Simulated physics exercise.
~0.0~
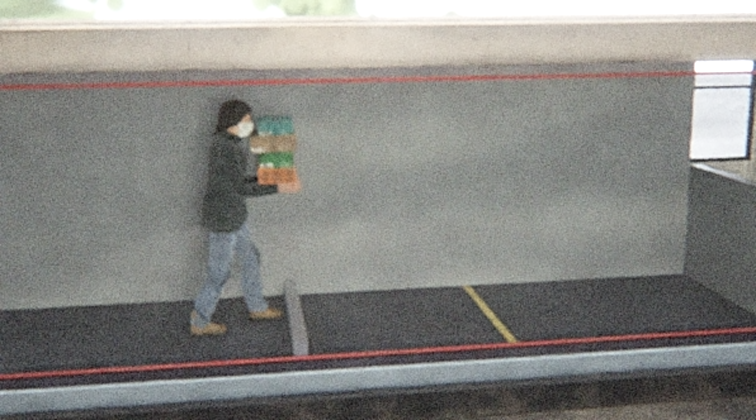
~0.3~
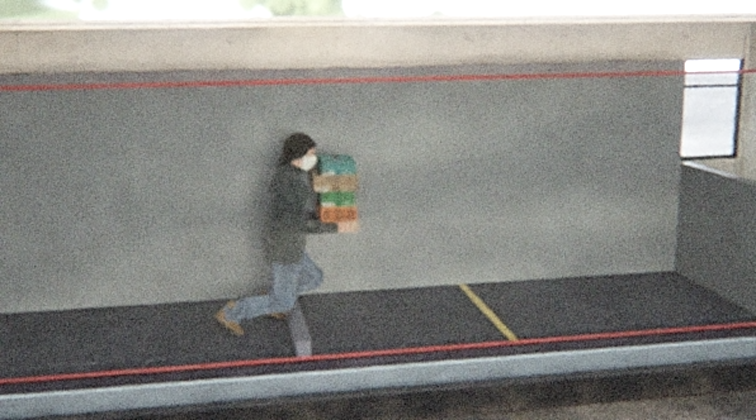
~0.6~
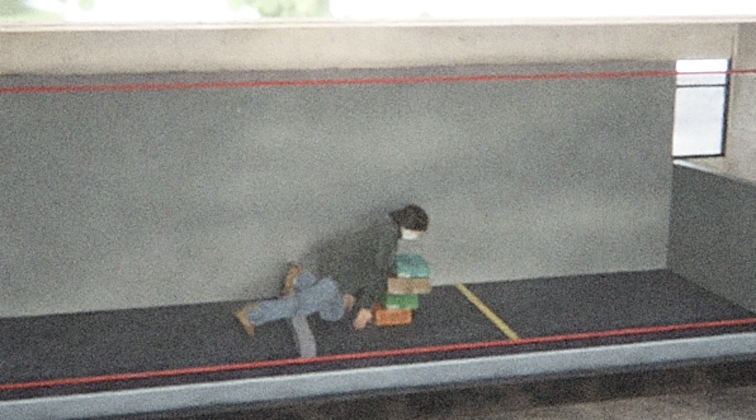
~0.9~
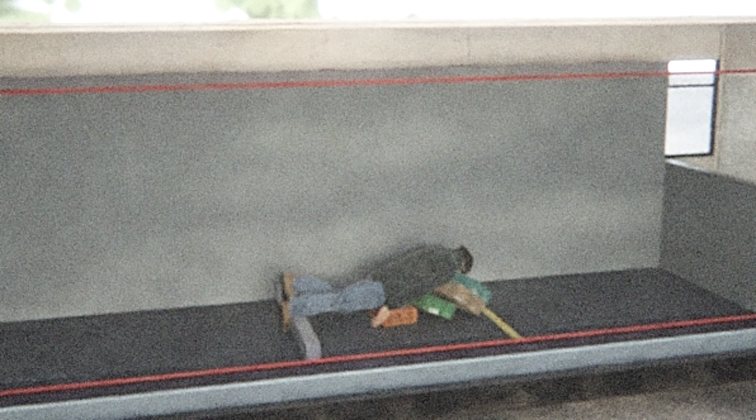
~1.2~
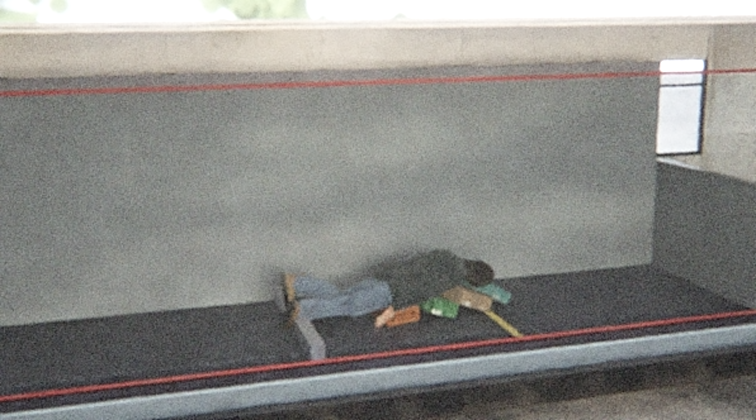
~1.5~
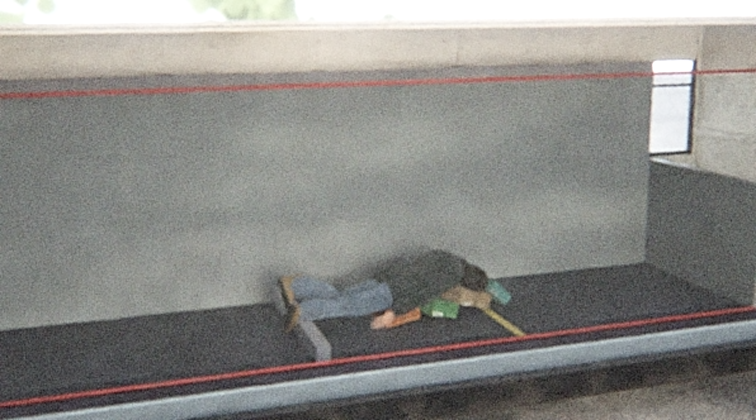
On a dark platform floor before a long grey wall, seen from the side and slightly above by a gently drifting camera, a masked person in a dark jacket and blue jeans stands left of a low grey rail, holding a stack of teal, brown, green and orange boxes. The person lurches right over the rail and pitches forward, the stack dropping with them. The boxes reach the floor, then tip and spread rightward as the person falls flat. The person ends face down, feet by the rail, with the teal box across the yellow line and the others short of it.
